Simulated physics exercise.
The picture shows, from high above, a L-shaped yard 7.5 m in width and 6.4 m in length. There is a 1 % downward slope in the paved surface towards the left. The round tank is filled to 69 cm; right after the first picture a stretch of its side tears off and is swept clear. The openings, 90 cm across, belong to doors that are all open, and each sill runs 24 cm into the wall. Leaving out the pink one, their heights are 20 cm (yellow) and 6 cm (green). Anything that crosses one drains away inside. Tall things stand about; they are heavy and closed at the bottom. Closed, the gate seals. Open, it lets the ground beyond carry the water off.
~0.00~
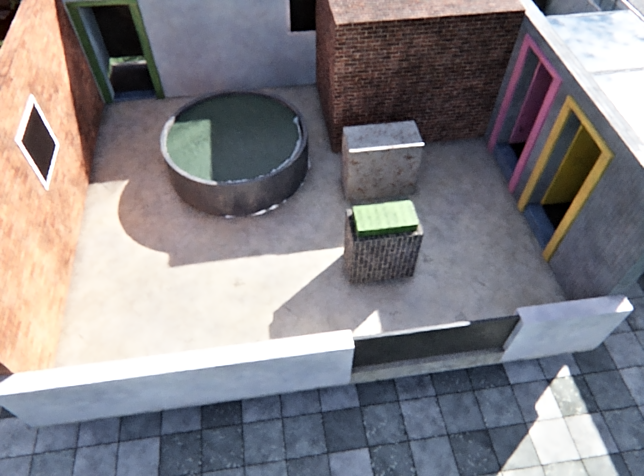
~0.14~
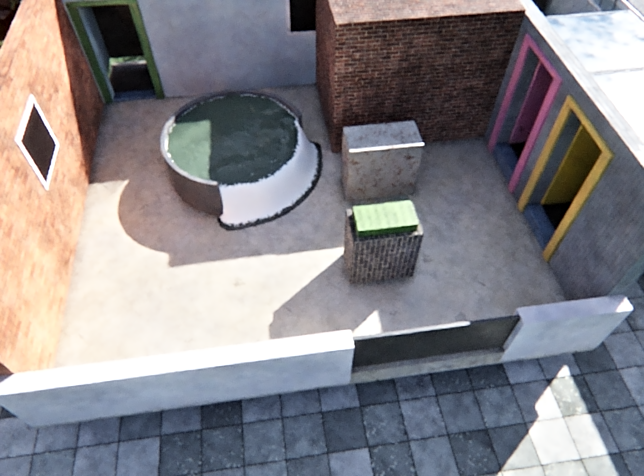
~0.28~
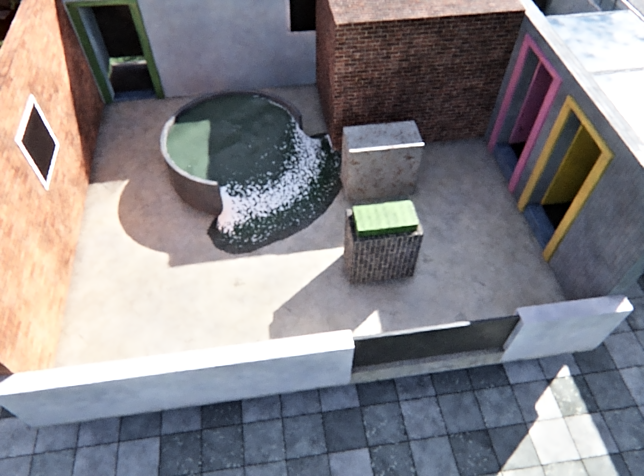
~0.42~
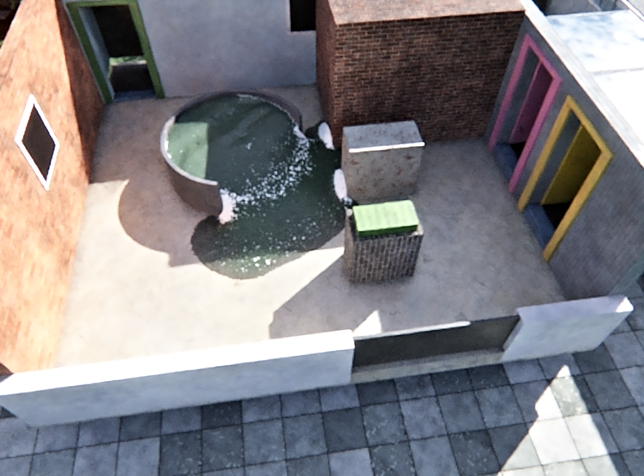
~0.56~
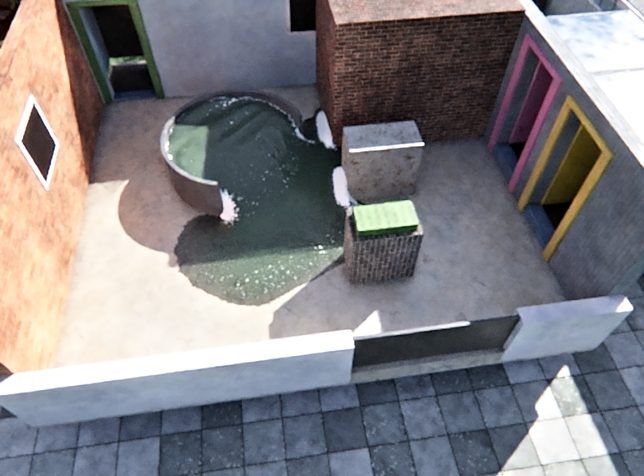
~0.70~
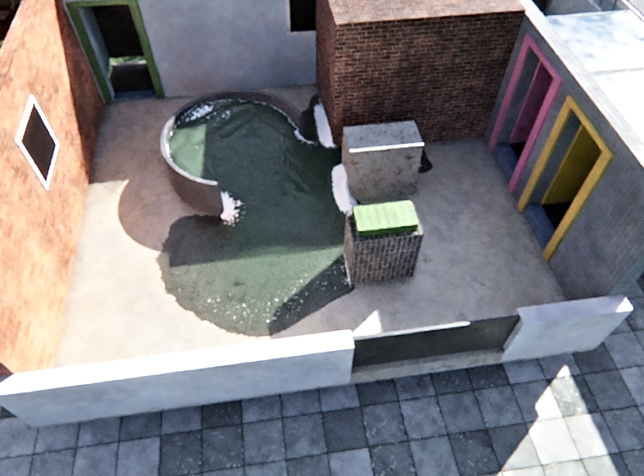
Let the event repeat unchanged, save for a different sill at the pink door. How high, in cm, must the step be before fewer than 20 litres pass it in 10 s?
About 19 cm.
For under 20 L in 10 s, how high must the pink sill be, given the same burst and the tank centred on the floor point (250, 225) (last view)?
You'd need some 17 cm.
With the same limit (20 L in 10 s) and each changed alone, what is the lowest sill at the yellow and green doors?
Roughly 14.5 cm for the yellow door and roughly 9.0 cm for the green door.
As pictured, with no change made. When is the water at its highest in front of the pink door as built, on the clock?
Peak: Close to 2.8 s.
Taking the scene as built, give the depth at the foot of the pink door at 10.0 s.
About 6.0 centimetres deep.
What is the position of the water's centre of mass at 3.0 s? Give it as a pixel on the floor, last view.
Centre estimate: (334, 226) px, approximately.
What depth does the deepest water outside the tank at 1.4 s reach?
Roughly 42 cm.
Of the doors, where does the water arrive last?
The green door.
After 1.4 s water covers 45 % of the floor, deepest (42 cm) near (345, 252); 15 cm at the pink door, 0 litres in over its 25 cm sill.
After 3.0 s water covers 65 % of the floor, deepest (28 cm) near (317, 362); 23 cm at the pink door, 1 litre in over its 25 cm sill.
After 10.0 s water covers 100 % of the floor, deepest (20 cm) near (48, 399); 6 cm at the pink door, 2 litres in over its 25 cm sill.
At the pink door as built, the water arrived by 1.2 s and peaked near 24 cm at 2.8 s.
With a sill of 16 cm, 48 litres would have come in within the 10 s; with 22 cm, 9 litres. So under 20 litres takes about 19 cm.
